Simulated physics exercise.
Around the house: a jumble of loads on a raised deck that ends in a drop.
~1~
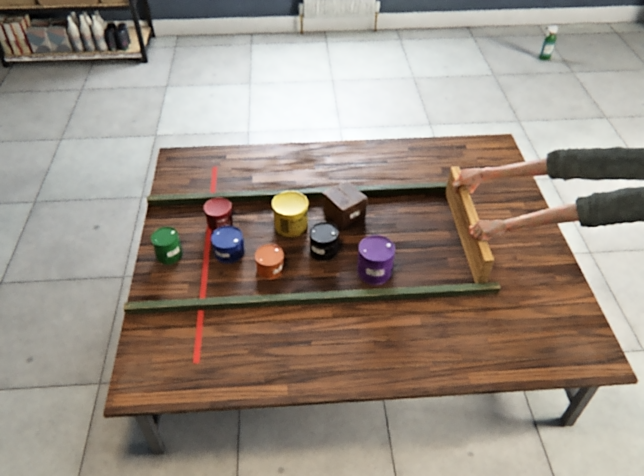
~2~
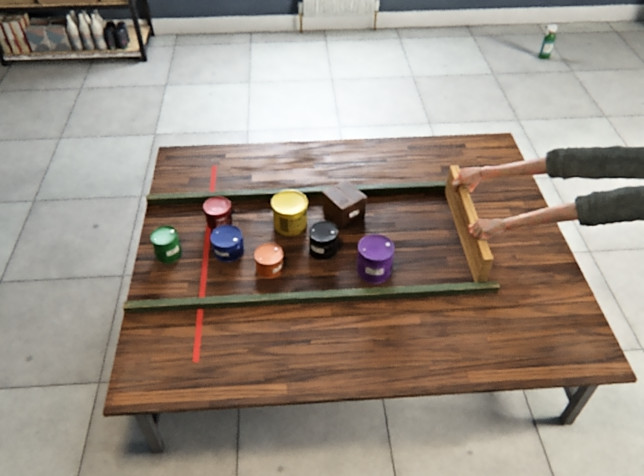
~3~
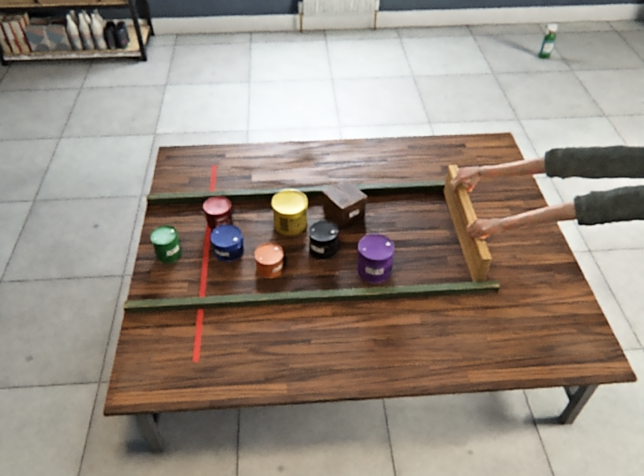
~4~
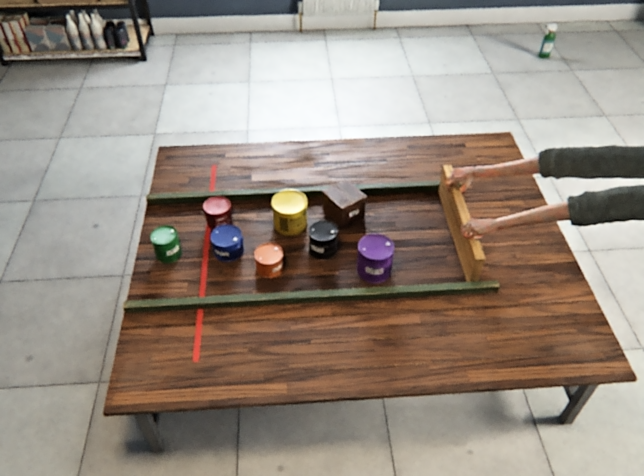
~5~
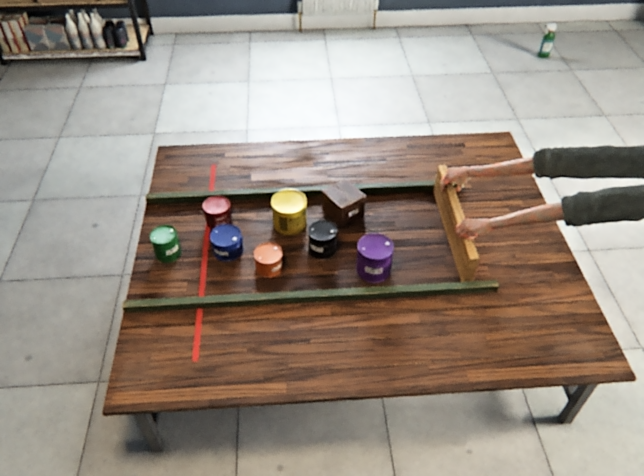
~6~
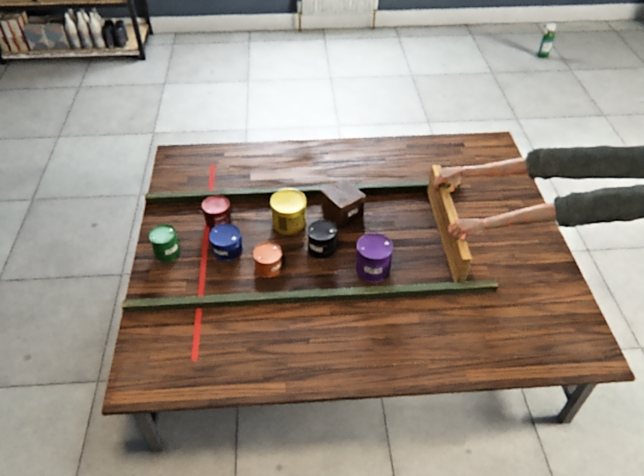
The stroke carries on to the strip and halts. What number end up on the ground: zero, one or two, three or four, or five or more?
As it turns out, the number that fall off is one or two.
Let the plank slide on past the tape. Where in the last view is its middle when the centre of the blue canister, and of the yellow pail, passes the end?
For the blue canister at (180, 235), for the yellow pail at (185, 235).
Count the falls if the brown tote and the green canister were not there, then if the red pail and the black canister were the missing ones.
It would be 0 and 0.
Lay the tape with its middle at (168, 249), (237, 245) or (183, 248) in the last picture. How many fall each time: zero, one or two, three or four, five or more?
In that order: 5 or more; no fall at all; three or four.
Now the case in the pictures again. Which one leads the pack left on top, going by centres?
The yellow pail ends nearest.
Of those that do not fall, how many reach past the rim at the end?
It comes to 0.
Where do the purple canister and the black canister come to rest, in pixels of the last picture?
The purple canister stops around (181, 276); the black canister around (188, 247).
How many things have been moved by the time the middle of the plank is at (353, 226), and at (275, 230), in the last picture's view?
At the one place 2, at the other 7.
Early on, none off yet; green canister at rest near (165, 244); red pail at rest near (217, 213); blue canister at rest near (226, 242).
A while later, none off yet; green canister at rest near (165, 244); red pail travelled a little near (208, 213); blue canister moving near (225, 241).
Finally, the number that fall off is one or two; lost, red pail and green canister.
